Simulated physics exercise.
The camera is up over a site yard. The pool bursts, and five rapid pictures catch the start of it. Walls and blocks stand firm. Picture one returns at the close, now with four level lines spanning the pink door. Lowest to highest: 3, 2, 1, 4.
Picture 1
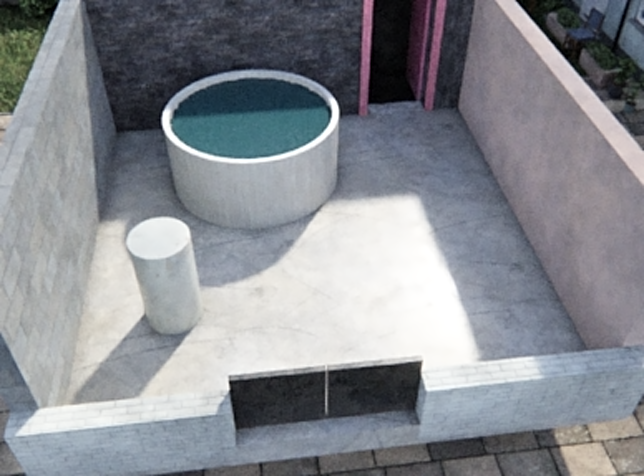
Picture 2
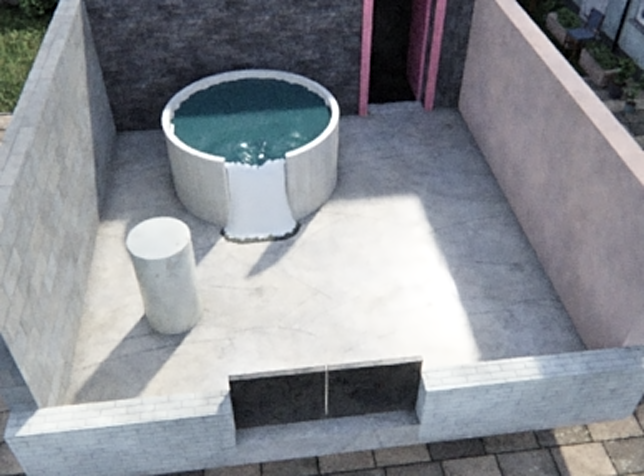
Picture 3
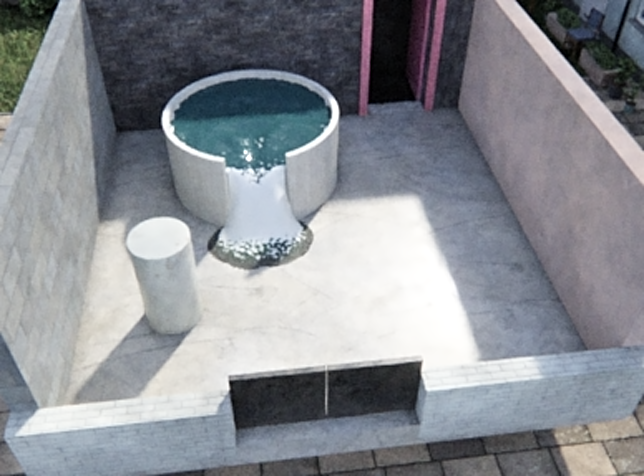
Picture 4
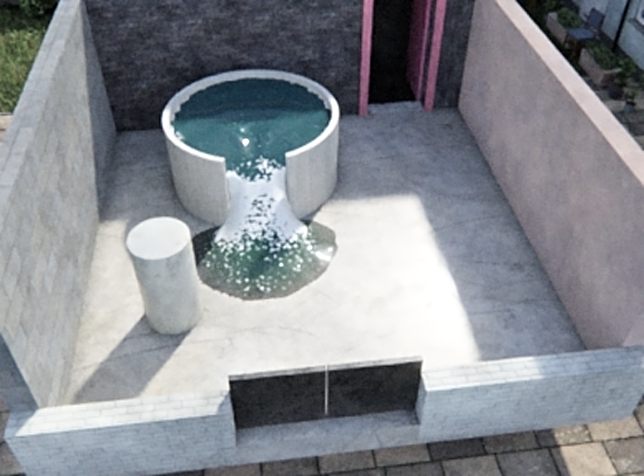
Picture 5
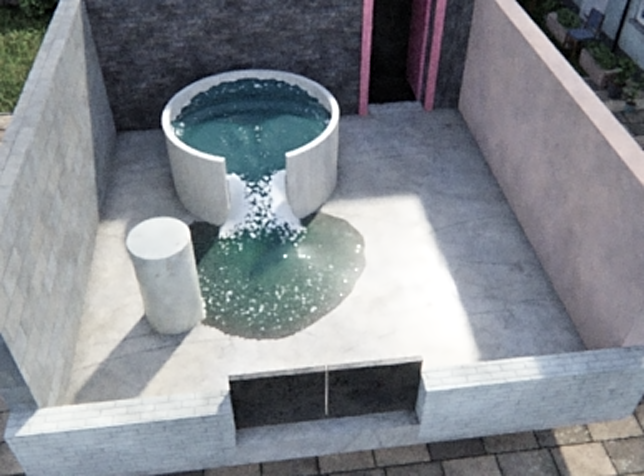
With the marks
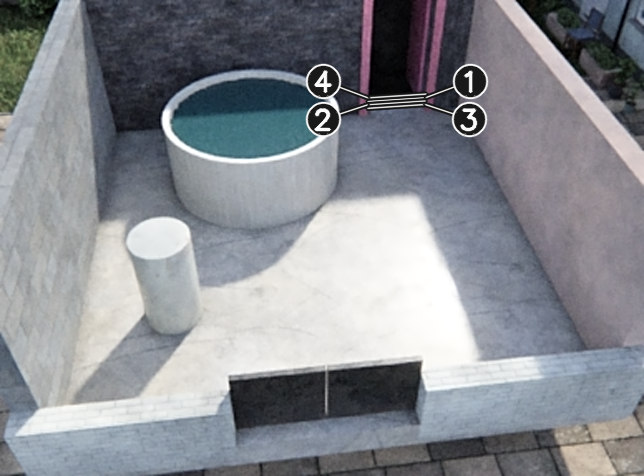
Water poured through a gap that opened in the front of the round pool, foamed onto the pale yard floor, and spread into a widening green puddle that reached the base of the short pillar.
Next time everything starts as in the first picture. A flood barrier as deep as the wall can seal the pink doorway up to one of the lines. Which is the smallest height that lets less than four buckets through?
The answer is height 2.
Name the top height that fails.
It is 3.
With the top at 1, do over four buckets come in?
No, that is safe.
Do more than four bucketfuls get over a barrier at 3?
Yes.
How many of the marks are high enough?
Three.
In white, 1 at (397, 99); 2 at (396, 102); 3 at (396, 106); 4 at (397, 95); from the bottom up 3, 2, 1, 4.
With 1, nothing gets over.
With 2, a splash gets over, under a bucket.
With 3, about 8 bucketfuls get in.
With 4, nothing gets over.
